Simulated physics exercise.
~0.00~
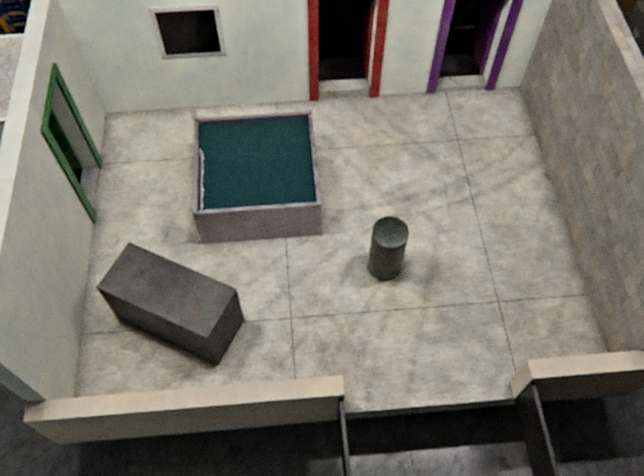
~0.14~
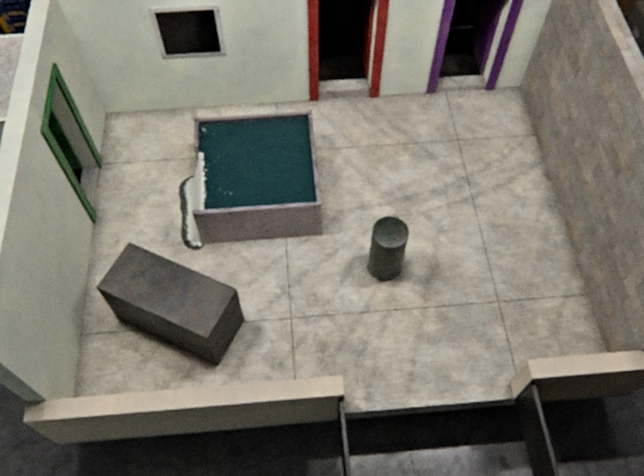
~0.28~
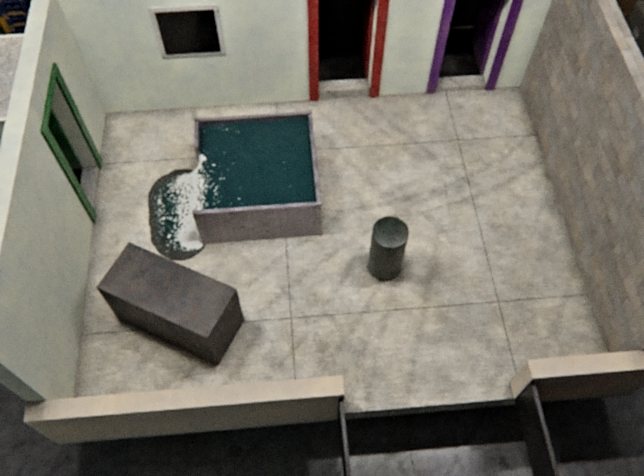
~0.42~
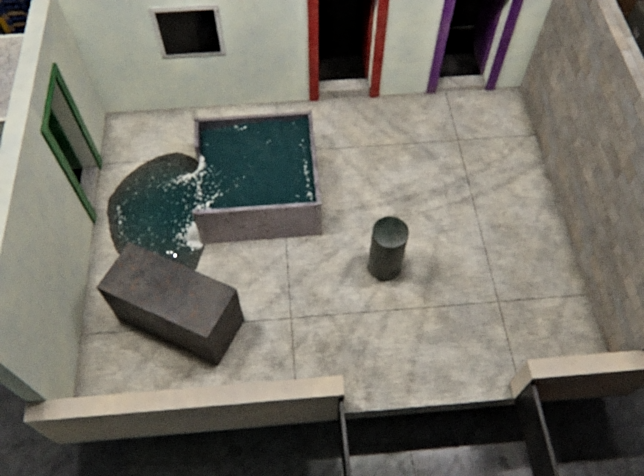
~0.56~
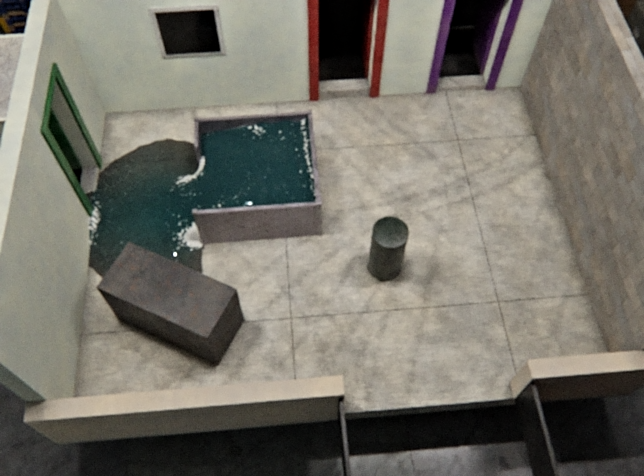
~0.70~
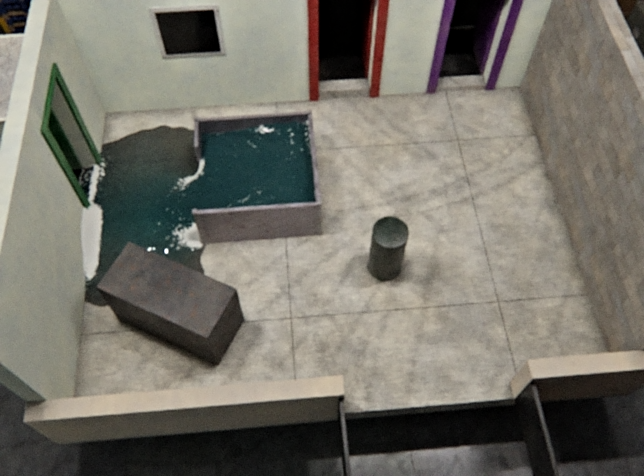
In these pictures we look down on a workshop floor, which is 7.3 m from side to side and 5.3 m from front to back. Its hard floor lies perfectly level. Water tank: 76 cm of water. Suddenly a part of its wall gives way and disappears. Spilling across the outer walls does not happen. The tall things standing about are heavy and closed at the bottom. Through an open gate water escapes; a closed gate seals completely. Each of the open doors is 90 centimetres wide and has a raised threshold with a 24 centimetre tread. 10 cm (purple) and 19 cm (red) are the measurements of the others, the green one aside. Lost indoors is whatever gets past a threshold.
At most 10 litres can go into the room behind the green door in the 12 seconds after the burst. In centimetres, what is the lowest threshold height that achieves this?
39 cm.
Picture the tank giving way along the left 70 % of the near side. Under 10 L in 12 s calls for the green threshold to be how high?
Estimate: Near 10.0 cm.
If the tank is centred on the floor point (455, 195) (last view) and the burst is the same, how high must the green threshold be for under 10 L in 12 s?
Then close to 21 cm.
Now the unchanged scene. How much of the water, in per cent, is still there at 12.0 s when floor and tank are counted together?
About 78 %.
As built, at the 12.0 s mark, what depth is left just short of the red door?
It works out to about 3.5 centimetres deep.
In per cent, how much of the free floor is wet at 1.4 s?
Wet share: Near 20 %.
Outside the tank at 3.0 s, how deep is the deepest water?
30 cm.
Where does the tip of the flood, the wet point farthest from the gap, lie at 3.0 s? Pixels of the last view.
(386, 391).
After 1.4 s water covers 20 % of the floor, deepest (44 cm) near (105, 230); 31 cm at the green door, 127 litres in over its 9 cm threshold.
After 3.0 s water covers 35 % of the floor, deepest (30 cm) near (74, 404); 22 cm at the green door, 342 litres in over its 9 cm threshold.
After 12.0 s water covers 95 % of the floor, deepest (8 cm) near (324, 195); 5 cm at the green door, 431 litres in over its 9 cm threshold.
At the green door as built, the water arrived by 0.6 s and peaked near 33 cm at 1.6 s.
With a threshold of 34.5 cm, 26 litres would have come in within the 12 s; with 46.5 cm, 0 litres. So under 10 litres takes about 39 cm.
